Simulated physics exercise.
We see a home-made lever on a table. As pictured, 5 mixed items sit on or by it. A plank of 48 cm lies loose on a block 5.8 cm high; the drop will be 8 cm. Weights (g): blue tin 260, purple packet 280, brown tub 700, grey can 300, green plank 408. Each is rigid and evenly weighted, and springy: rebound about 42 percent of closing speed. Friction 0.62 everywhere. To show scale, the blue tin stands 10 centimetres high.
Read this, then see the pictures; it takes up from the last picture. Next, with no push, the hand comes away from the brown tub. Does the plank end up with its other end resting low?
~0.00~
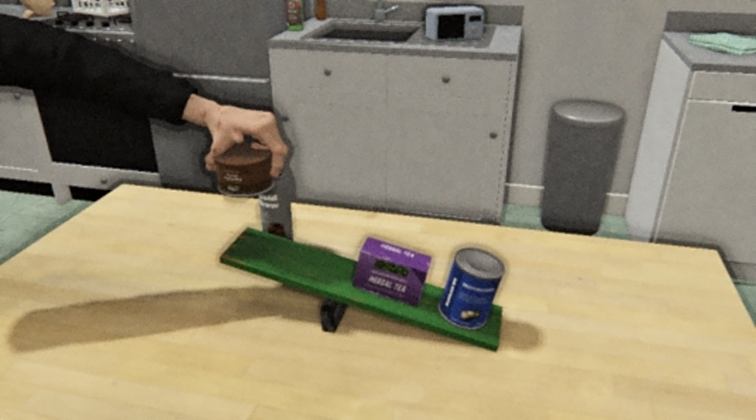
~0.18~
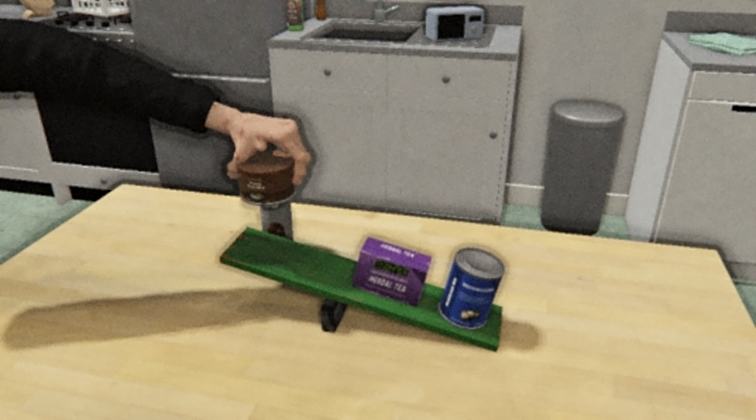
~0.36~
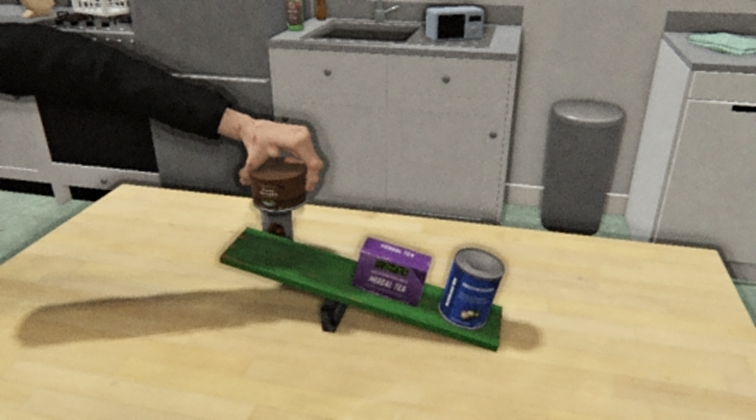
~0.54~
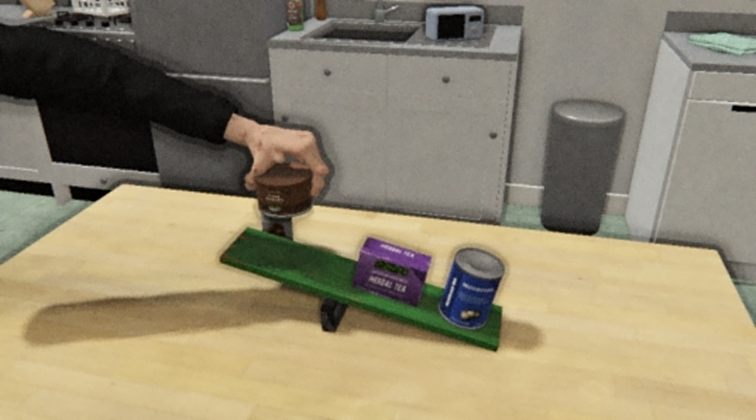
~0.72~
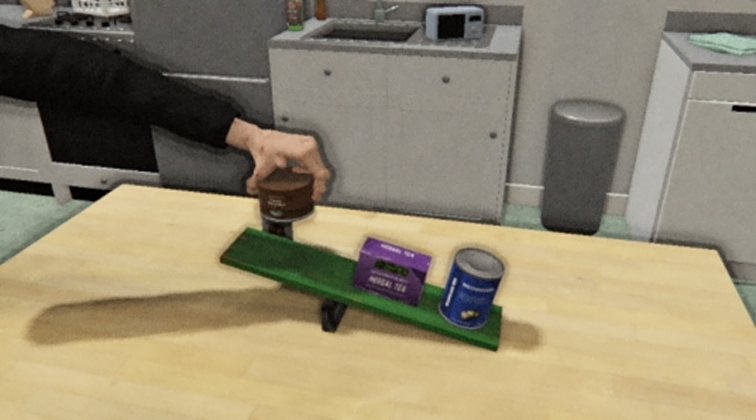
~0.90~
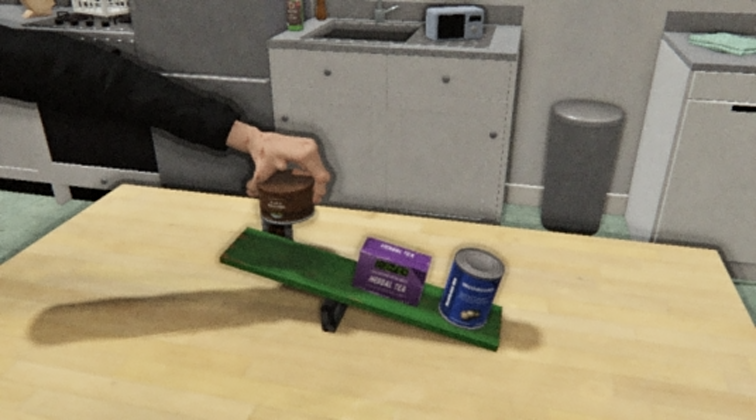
No.
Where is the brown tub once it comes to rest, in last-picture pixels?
Near (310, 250).
After 1.10 s, plank at 12°, leaning as at the start; brown tub moved 5 cm near (289, 223).
After 1.20 s, plank at 3°, leaning as at the start; brown tub moved 10 cm near (298, 252); blue tin 8° off upright; purple packet 9° off upright.
After 1.40 s, plank at 3°, leaning as at the start; brown tub 3° off upright near (300, 253); blue tin 9° off upright; purple packet 9° off upright.
After 1.50 s, plank at 11°, leaning as at the start; brown tub 15° off upright near (306, 248).
In the end (2.0 s), plank at 12°, leaning as at the start; not toppled but over 4 cm from the start, brown tub; the other 4 under 4 cm from the start. At the end, from the last picture's camera, brown tub near (310, 250). The plank ends as it began.
